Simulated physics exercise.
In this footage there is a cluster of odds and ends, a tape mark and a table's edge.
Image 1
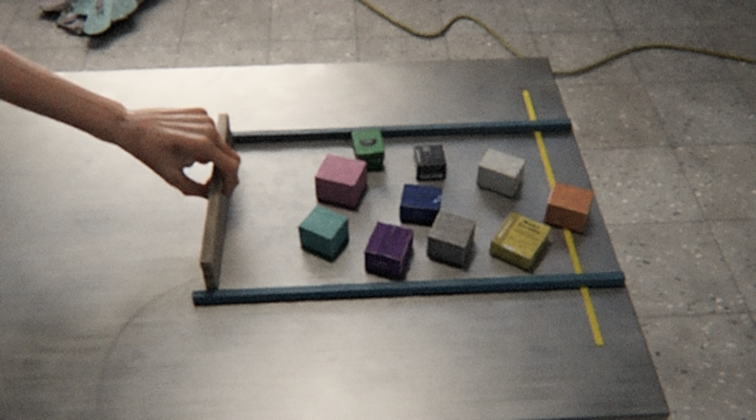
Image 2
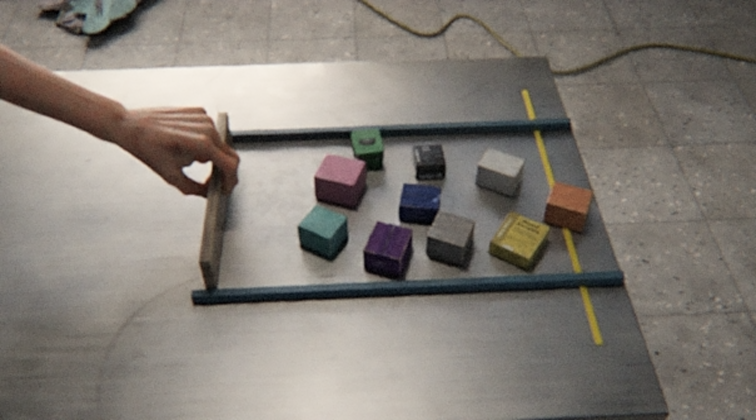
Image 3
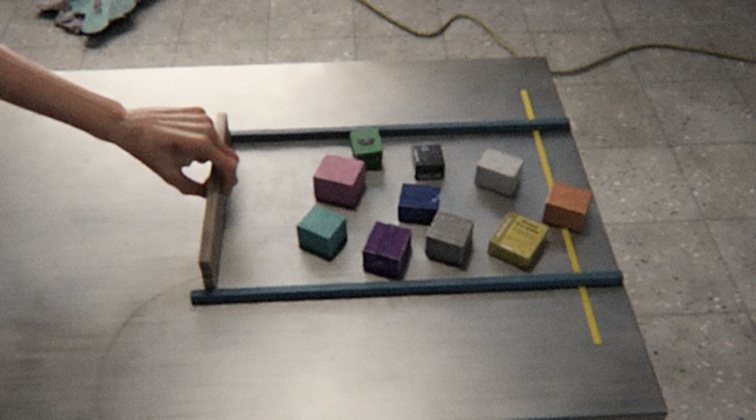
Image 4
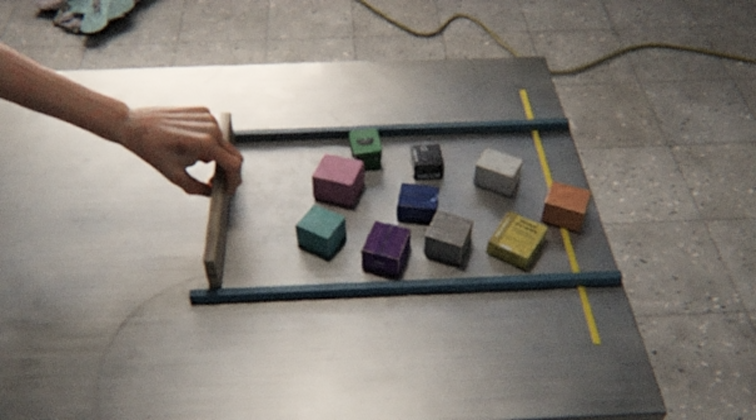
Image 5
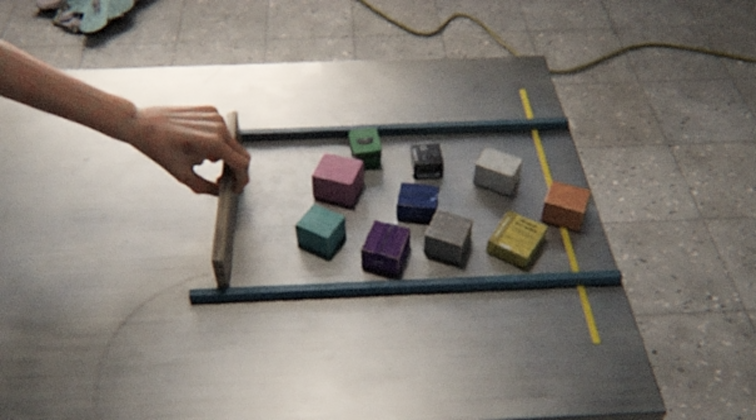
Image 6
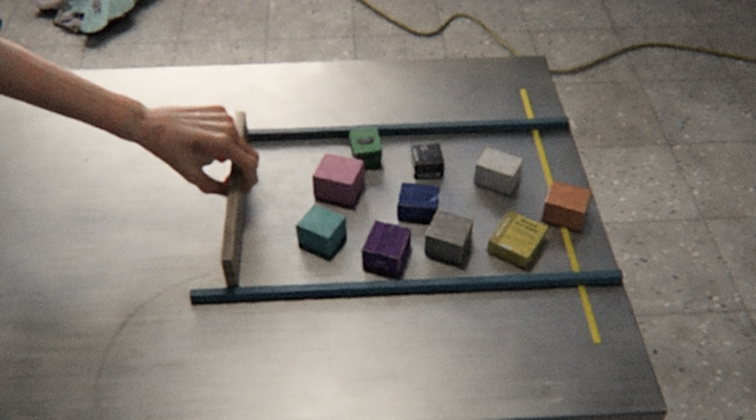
A hand slides a wooden board slightly right between two rails, toward scattered coloured blocks.
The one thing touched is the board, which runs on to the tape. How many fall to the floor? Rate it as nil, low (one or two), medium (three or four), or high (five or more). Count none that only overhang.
High, five or more.
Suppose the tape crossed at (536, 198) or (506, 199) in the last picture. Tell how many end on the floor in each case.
In that order 3 and 1.
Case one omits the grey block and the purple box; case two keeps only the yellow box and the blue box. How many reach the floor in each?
4 in the first case, 4 in the second.
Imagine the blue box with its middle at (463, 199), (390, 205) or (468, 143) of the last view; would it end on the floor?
Going through the places in order, it ends up falling, it ends up falling, and it ends up falling.
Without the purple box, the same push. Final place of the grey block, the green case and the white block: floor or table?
Grey block: Still there; green case: Still there; white block: Over the edge.
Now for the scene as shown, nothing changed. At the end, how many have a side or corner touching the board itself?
Number: 4.
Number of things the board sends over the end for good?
Fallen: 6.
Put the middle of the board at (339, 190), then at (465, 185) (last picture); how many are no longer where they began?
It comes to 3 for the first spot, 9 for the other.
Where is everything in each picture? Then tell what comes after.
Orange block (569, 207); yellow box (520, 240); white block (501, 172); board (218, 196); tape (557, 199), in the first picture.
Yellow box (519, 240); black box (429, 161), in the second picture.
White block (499, 172); green case (366, 150), in the third picture.
Orange block (566, 206); pink block (338, 180), in the fourth picture.
Yellow box (517, 239); purple box (386, 248), in the fifth picture.
Orange block (566, 205); yellow box (517, 239); white block (498, 171); board (237, 194); tape (555, 197), in the sixth picture.
Soon after, none off yet; orange block at rest near (566, 205); yellow box at rest near (517, 239); white block at rest near (498, 171).
Then, none off yet; orange block at rest near (566, 205); yellow box moved about its own width near (571, 241); white block moved a little near (515, 170).
By the end, the number that fall off is five or more; fallen, blue box, black box, grey block, white block, yellow box and orange block.
